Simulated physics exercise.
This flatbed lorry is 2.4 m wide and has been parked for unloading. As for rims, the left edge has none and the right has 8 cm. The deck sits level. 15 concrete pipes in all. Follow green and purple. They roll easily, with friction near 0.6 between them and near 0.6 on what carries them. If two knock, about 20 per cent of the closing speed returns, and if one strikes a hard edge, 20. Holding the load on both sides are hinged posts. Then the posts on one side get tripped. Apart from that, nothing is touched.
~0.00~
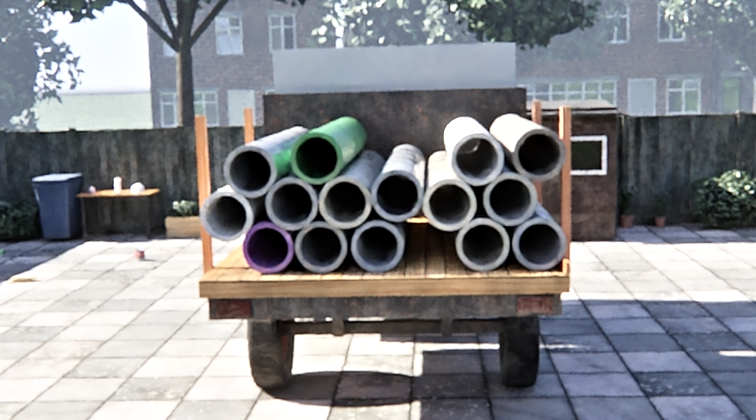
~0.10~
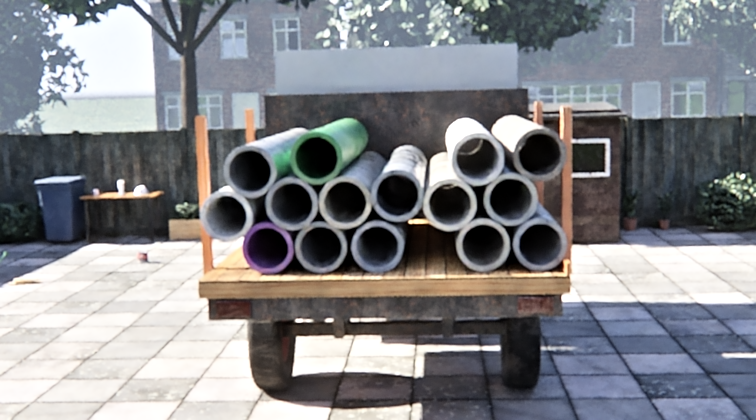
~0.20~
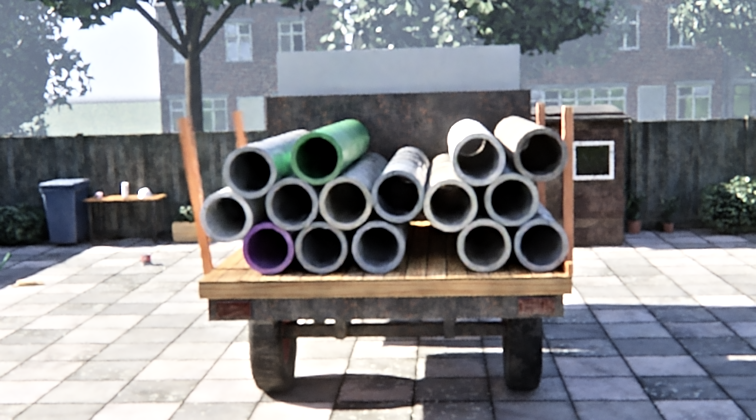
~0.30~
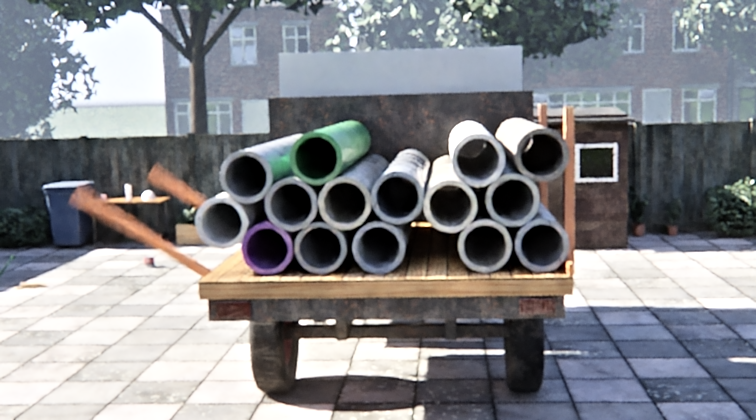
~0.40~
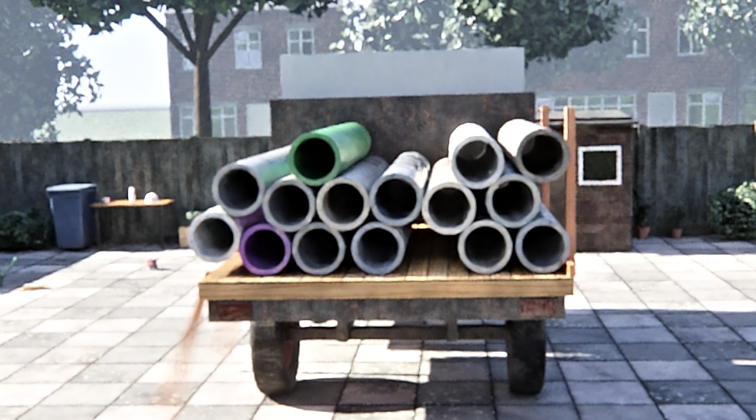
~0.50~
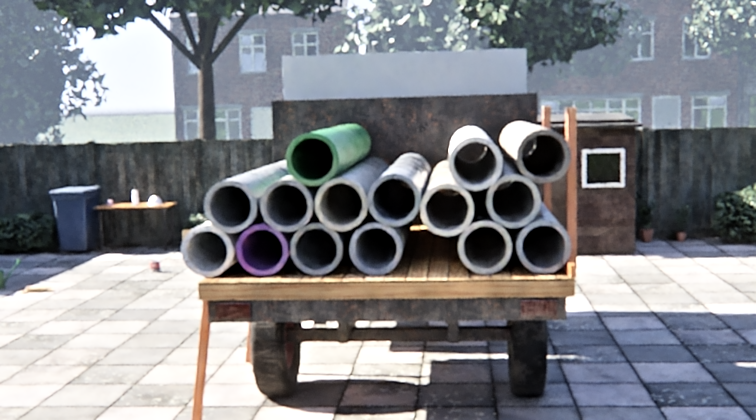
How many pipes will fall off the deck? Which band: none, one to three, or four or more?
Band: Four or more.
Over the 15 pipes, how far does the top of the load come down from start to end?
30 cm.
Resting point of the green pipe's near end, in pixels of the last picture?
Look near pixel (158, 402).
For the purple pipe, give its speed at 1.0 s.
About 0.5 m/s.
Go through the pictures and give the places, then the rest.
The first frame shows green (317, 158), purple (267, 249); both sides upright; the deck is level; 6 of the 15 make up the bottom layer.
The second frame shows green (317, 158), purple (267, 249); sides still shut.
The third frame shows green (317, 158), purple (267, 249); left posts out by 5°, tip at (185, 124).
The fourth frame shows green (316, 158), purple (266, 250); left posts out by 55°, tip at (79, 196).
The fifth frame shows green (314, 159), purple (264, 250); left posts out by 160°, tip at (164, 414).
The sixth frame shows green (312, 159), purple (261, 251); left posts out by 170°, tip out of sight.
By 1.0 s, green is up on others, 65 cm from the left edge, rolling left; purple is on the deck, 25 cm from the left edge, rolling left; 1 of 15 is off.
By 1.5 s, green is up on others, 45 cm from the left edge, rolling left; purple is dropping off the left side; 3 of 15 are off.
By 2.2 s, green is up on others, 20 cm from the left edge, rolling left; purple is dropping off the left side; 4 of 15 are off.
By 2.9 s, green is dropping off the left side; purple is on the ground to the left; 5 of 15 are off.
Finally (5.0 s), green is down on the left; purple is on the ground to the left; 5 of 15 are off.
